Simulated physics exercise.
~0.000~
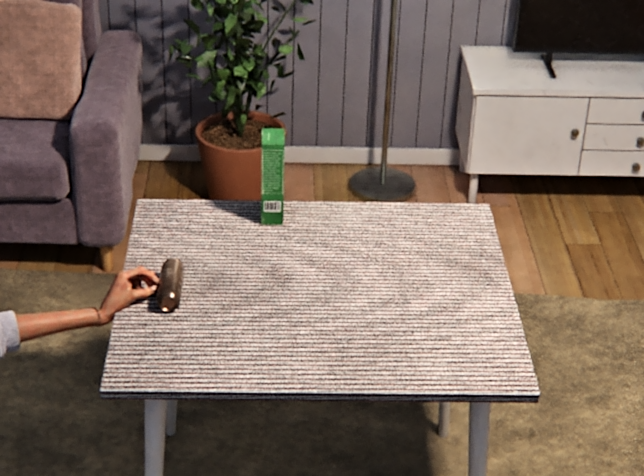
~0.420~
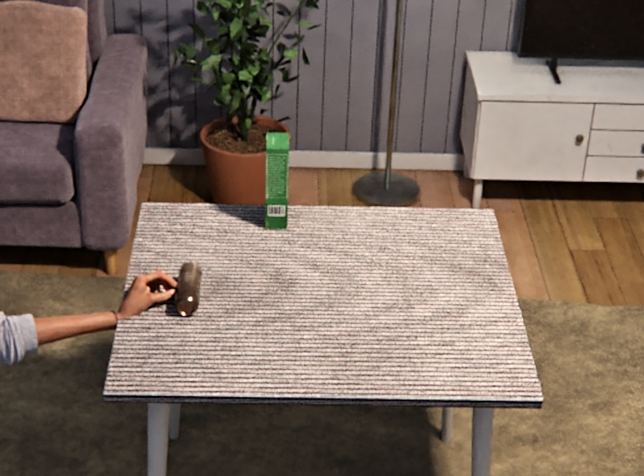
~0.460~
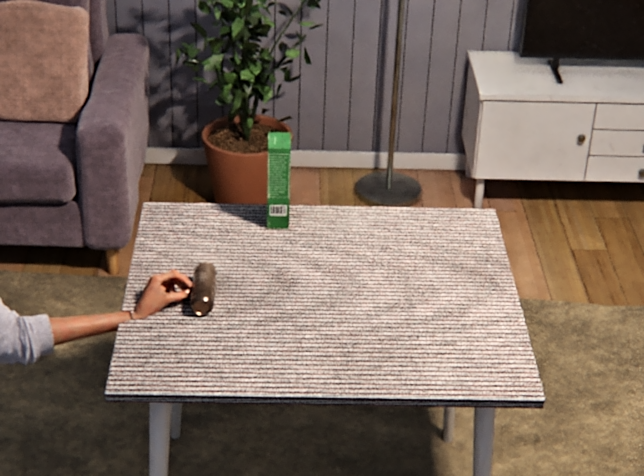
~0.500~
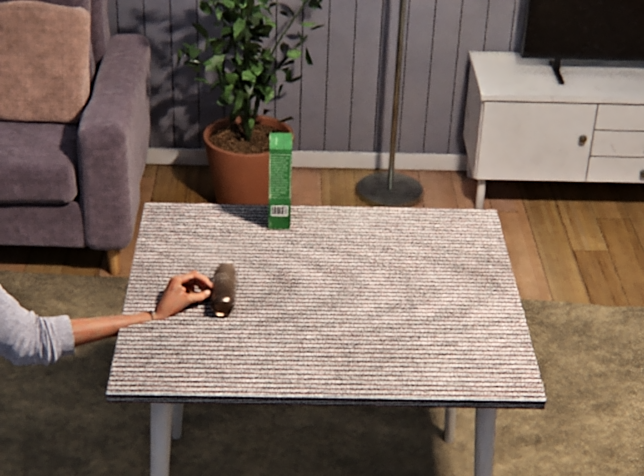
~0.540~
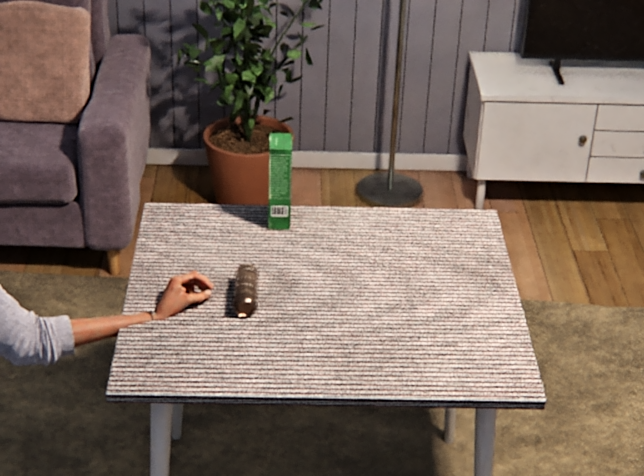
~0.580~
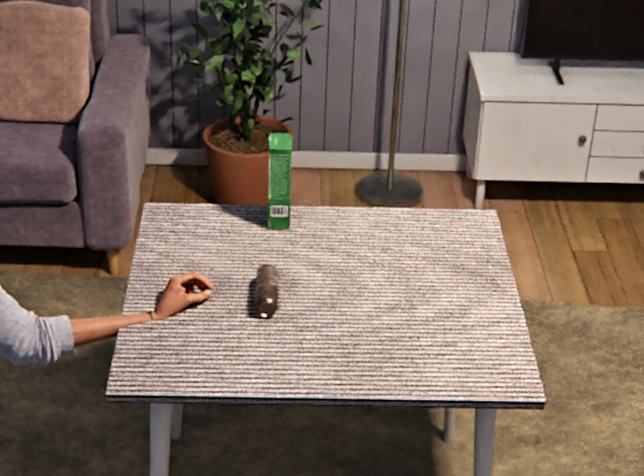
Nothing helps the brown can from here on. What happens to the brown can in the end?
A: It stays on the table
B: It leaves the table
(B) It leaves the table.
After 0.78 s, brown can rolled well along near (371, 292).
After 1.08 s, brown can rolled well along near (512, 295).
After 1.28 s, brown can now off the table.
After 1.58 s, things are still on the move.
By the end (1.7 s), off the table, brown can.
